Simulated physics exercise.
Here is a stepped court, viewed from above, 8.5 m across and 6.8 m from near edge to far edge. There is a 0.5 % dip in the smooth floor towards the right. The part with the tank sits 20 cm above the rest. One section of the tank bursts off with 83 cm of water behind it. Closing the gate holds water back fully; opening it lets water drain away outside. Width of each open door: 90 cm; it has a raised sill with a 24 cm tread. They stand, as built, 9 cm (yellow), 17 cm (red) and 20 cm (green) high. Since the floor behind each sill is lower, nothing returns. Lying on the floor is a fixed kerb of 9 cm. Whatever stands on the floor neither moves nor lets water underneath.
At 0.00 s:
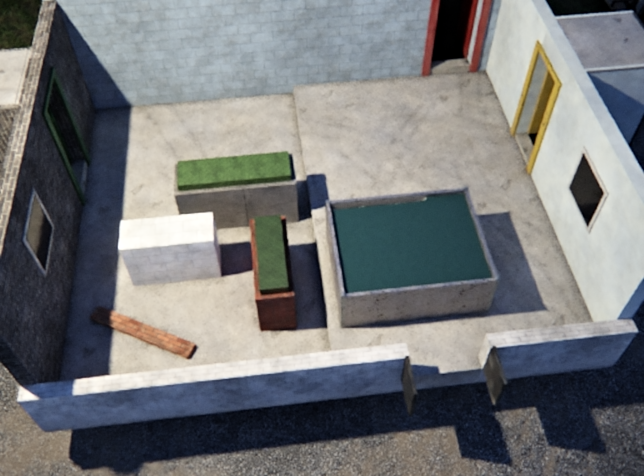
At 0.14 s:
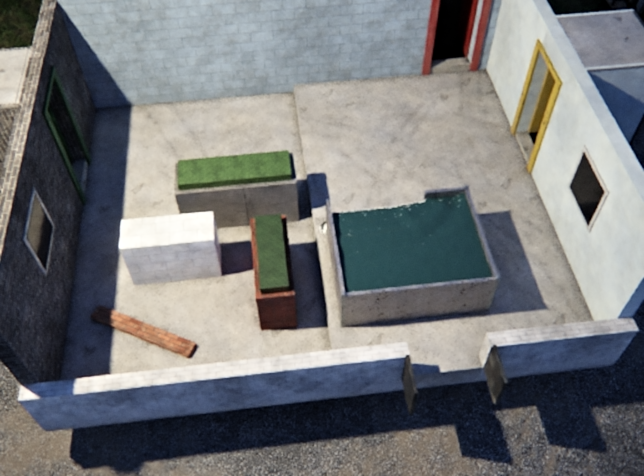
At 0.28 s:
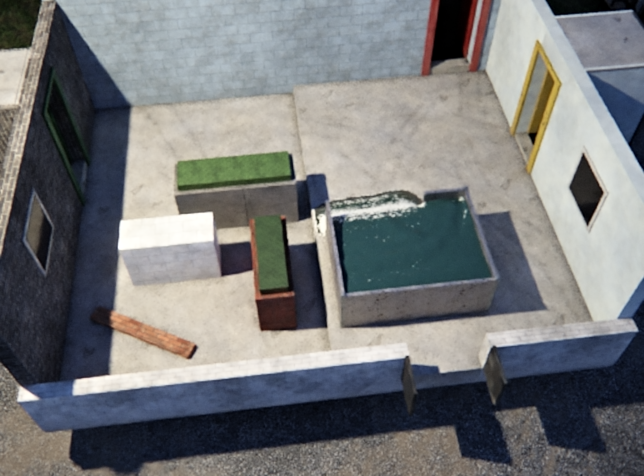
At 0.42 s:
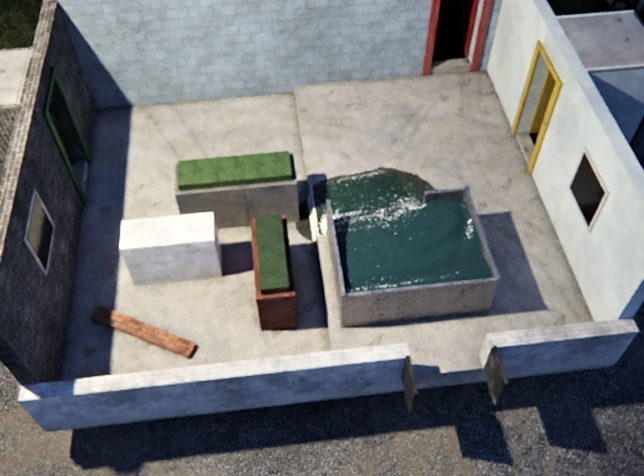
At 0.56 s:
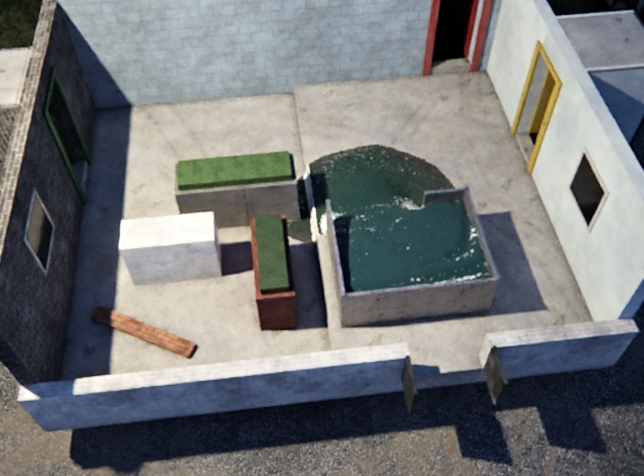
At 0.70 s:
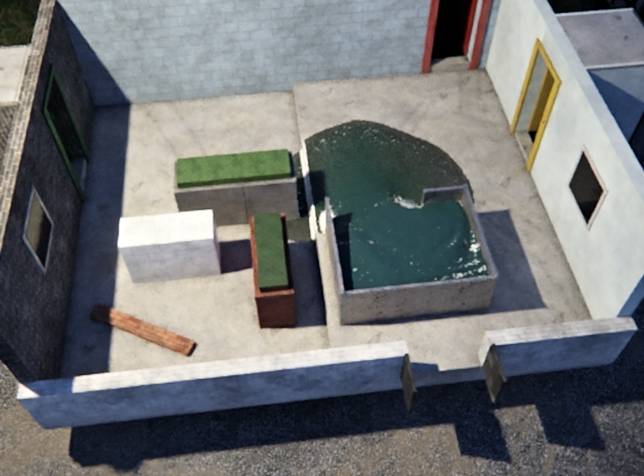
Water pours from the far side of the tank and spreads across the pale floor.
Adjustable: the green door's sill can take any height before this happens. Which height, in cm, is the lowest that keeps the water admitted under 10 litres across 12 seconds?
Close to 11 cm.
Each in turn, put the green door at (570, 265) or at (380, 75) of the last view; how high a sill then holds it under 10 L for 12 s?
First place around 8.5 cm, second around 28 cm.
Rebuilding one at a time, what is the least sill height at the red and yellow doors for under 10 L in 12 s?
You'd want some 20 cm at red and some 5.5 cm at yellow.
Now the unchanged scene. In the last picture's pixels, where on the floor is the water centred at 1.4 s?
(378, 216).
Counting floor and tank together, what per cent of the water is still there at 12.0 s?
Close to 98 in a hundred.
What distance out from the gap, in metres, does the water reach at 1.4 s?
Near 4.4 metres, give or take.
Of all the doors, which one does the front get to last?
The green one comes last.
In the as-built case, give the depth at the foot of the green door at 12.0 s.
Some 5.5 centimetres.
After 1.4 s water covers 30 % of the floor, deepest (40 cm) near (359, 226); it has not reached the green door.
After 3.0 s water covers 45 % of the floor, deepest (34 cm) near (478, 72); it has not reached the green door.
After 12.0 s water covers 95 % of the floor, deepest (16 cm) near (200, 388); 5 cm at the green door, 0 litres in over its 20 cm sill.
At the green door as built, the water arrived by 3.4 s and peaked near 15 cm at 4.4 s.
With a sill of 10 cm, 15 litres would have come in within the 12 s; with 13.5 cm, 3 litres. So under 10 litres takes about 11 cm.
